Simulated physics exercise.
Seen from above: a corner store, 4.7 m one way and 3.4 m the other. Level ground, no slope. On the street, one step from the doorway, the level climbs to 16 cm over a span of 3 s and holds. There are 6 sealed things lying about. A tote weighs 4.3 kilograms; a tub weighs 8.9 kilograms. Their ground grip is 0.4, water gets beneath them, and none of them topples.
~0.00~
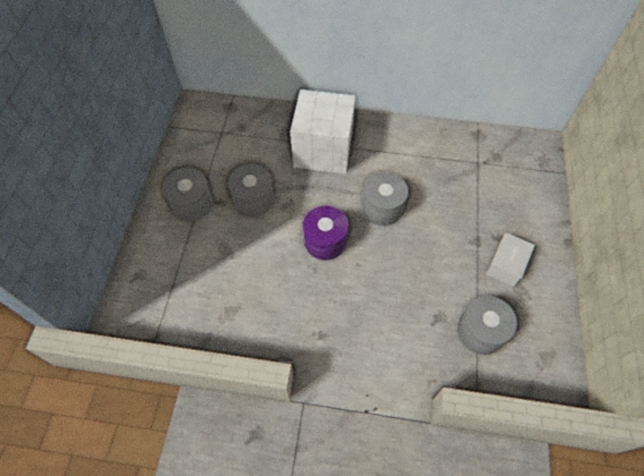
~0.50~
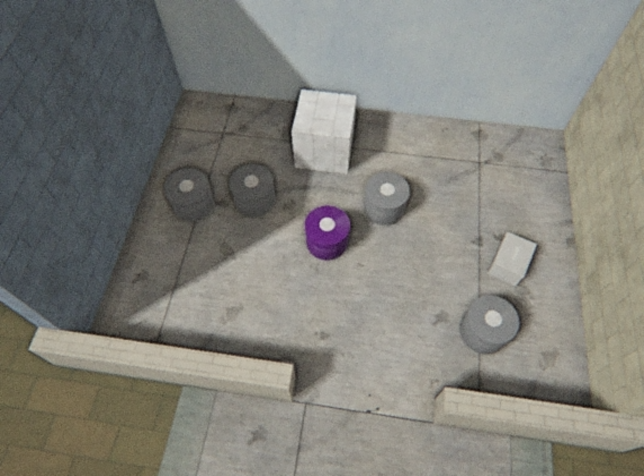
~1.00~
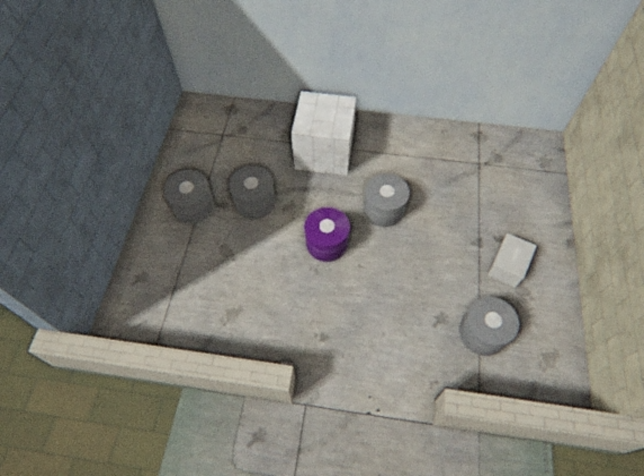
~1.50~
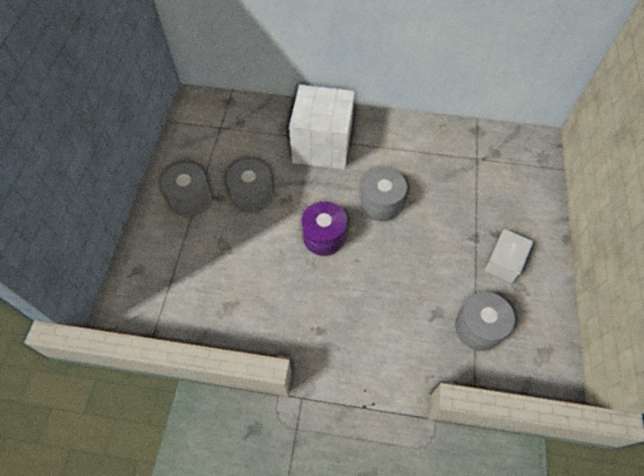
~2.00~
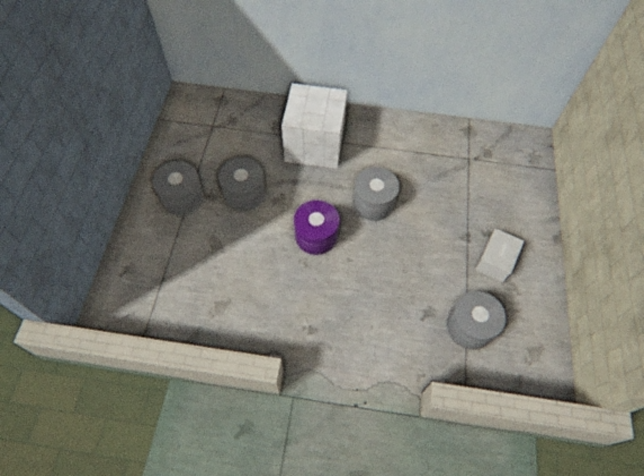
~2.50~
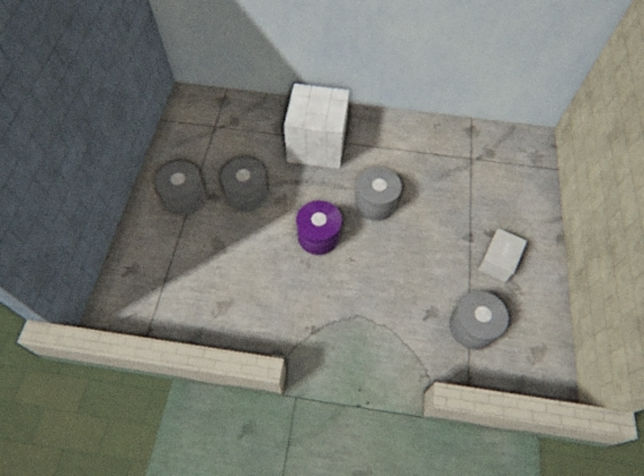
The clip opens on a walled corner store seen from above, with round tubs and pale blocks standing on its grey floor. Outside, the orange-brown paving turns murky green, then a thin sheet of water creeps through the doorway and spreads in a rounded patch, while the tubs and blocks stay put.
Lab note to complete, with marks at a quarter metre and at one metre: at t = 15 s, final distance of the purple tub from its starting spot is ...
At t = 15 s the distance is above one metre.
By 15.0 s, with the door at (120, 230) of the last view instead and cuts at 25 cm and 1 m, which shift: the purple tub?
The purple tub would go a long distance.
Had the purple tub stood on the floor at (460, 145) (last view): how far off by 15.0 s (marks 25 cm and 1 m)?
Result: It drifts a great deal.
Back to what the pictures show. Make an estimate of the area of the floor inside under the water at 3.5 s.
Somewhere about 2.5 m2, give or take.
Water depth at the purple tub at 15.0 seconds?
Roughly 11 cm deep.
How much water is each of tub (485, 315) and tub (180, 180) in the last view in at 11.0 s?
About 6 and 5 cm.
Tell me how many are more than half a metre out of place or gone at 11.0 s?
The answer is 4.
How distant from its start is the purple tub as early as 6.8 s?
Roughly 100 cm.
After 3.5 s the purple tub is near (319, 220), 0.0 m from its start, aground; 0 afloat.
After 6.8 s the purple tub is near (274, 156), 0.9 m from its start, aground; 1 afloat.
After 11.0 s the purple tub is near (260, 111), 1.5 m from its start, afloat; 4 afloat.
After 15.0 s the purple tub is near (196, 122), 1.8 m from its start, afloat; 6 afloat.
